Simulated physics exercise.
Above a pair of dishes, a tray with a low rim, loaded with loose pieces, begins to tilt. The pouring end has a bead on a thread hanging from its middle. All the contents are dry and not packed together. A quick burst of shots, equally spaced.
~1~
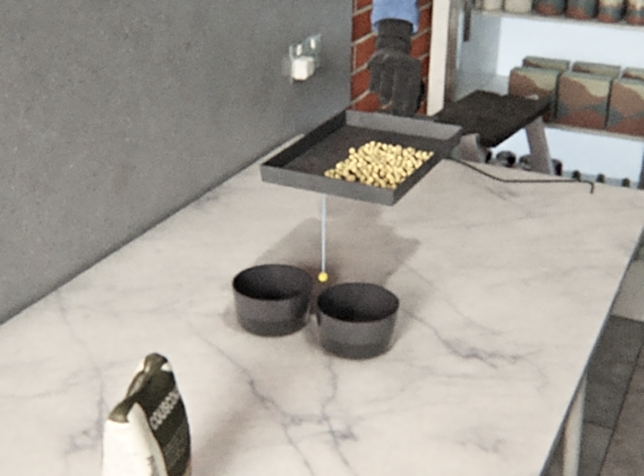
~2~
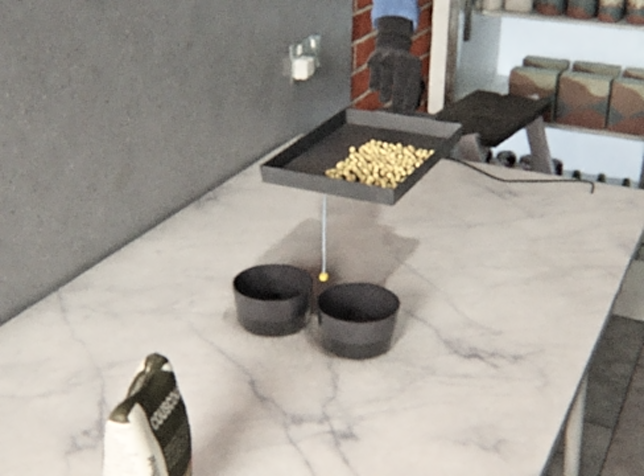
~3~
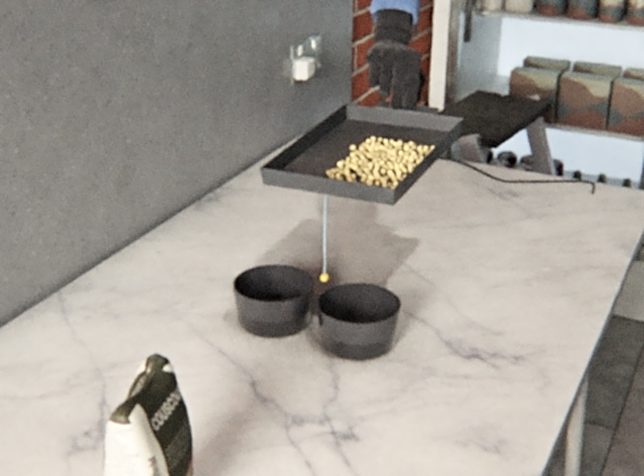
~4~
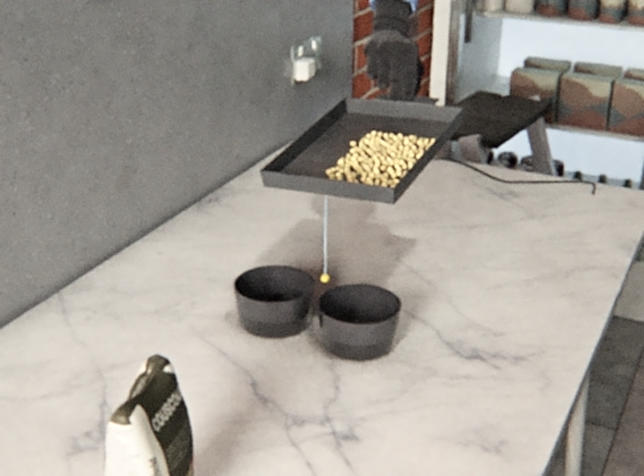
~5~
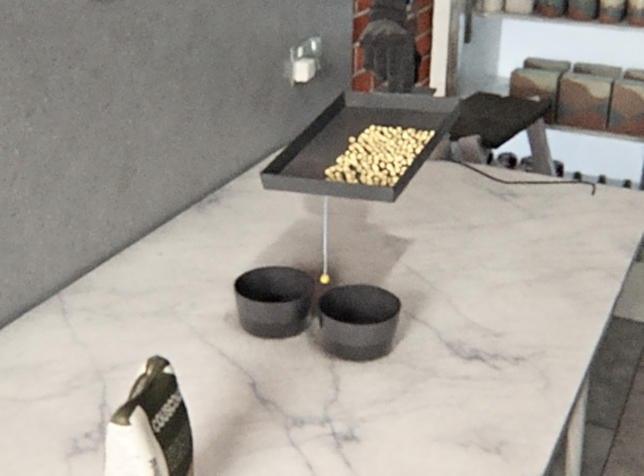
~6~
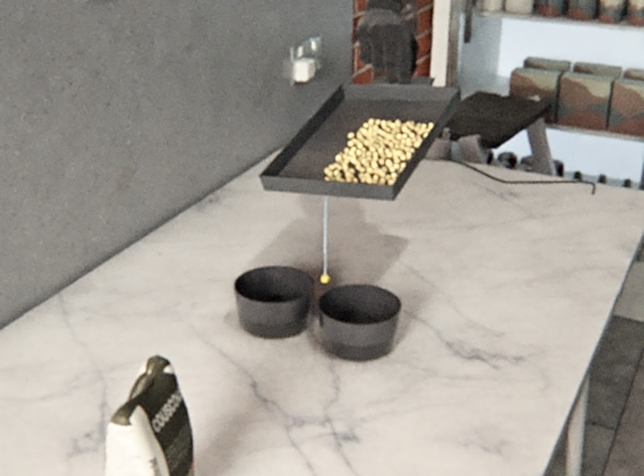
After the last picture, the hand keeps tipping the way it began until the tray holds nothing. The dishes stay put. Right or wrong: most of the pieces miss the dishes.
Wrong.
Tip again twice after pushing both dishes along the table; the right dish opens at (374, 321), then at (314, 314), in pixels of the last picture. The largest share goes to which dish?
Trial one goes to the one to the left, trial two to the one to the left.
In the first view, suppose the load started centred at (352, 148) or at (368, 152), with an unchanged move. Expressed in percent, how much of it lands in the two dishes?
In order, about 100 and 90 in a hundred.
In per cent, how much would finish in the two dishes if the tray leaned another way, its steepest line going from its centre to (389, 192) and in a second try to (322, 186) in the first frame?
Around 90 percent for the first aim and around 40 percent for the second.
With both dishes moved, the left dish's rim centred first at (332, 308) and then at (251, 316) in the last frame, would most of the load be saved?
Short of half, then short of half.
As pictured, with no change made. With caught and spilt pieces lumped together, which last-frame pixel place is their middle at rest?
Somewhere around (268, 316) in the last picture.
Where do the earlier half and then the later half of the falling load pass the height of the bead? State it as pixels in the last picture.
At (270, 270) for the first part, then at (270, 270) for the others.
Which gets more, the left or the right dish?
The one at left ends up fuller.
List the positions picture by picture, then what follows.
In the first picture, corners of the pouring end (262, 165) and (393, 189), level; middle of the load (376, 168), soya beans; left dish (253, 315); right dish (340, 337); bead on its thread (323, 277).
In the second picture, corners of the pouring end (262, 165) and (393, 188), level; middle of the load (377, 167).
In the third picture, corners of the pouring end (262, 167) and (393, 188), tipped barely, lowest at the left corner; middle of the load (377, 165).
In the fourth picture, corners of the pouring end (262, 170) and (393, 187), tipped a little, lowest at the left corner; middle of the load (377, 162).
In the fifth picture, corners of the pouring end (261, 173) and (392, 186), tipped a little, lowest at the left corner; middle of the load (377, 158).
In the sixth picture, corners of the pouring end (261, 175) and (391, 184), tipped a little, lowest at the left corner; middle of the load (375, 154); left dish (255, 317); right dish (342, 339).
Just after the last frame, tray tipped steeply; almost all on the tray; just a few in the left dish; just a few outside both.
A moment on, tray tipped right over; almost all on the tray; just a few in the left dish; just a few outside both; just a few in the air.
Further on, tray tipped past a quarter turn; almost all in the left dish; about a tenth outside both.
When it is over, tray tipped past a quarter turn; not one in the right dish; almost all in the left dish; about a tenth outside both.
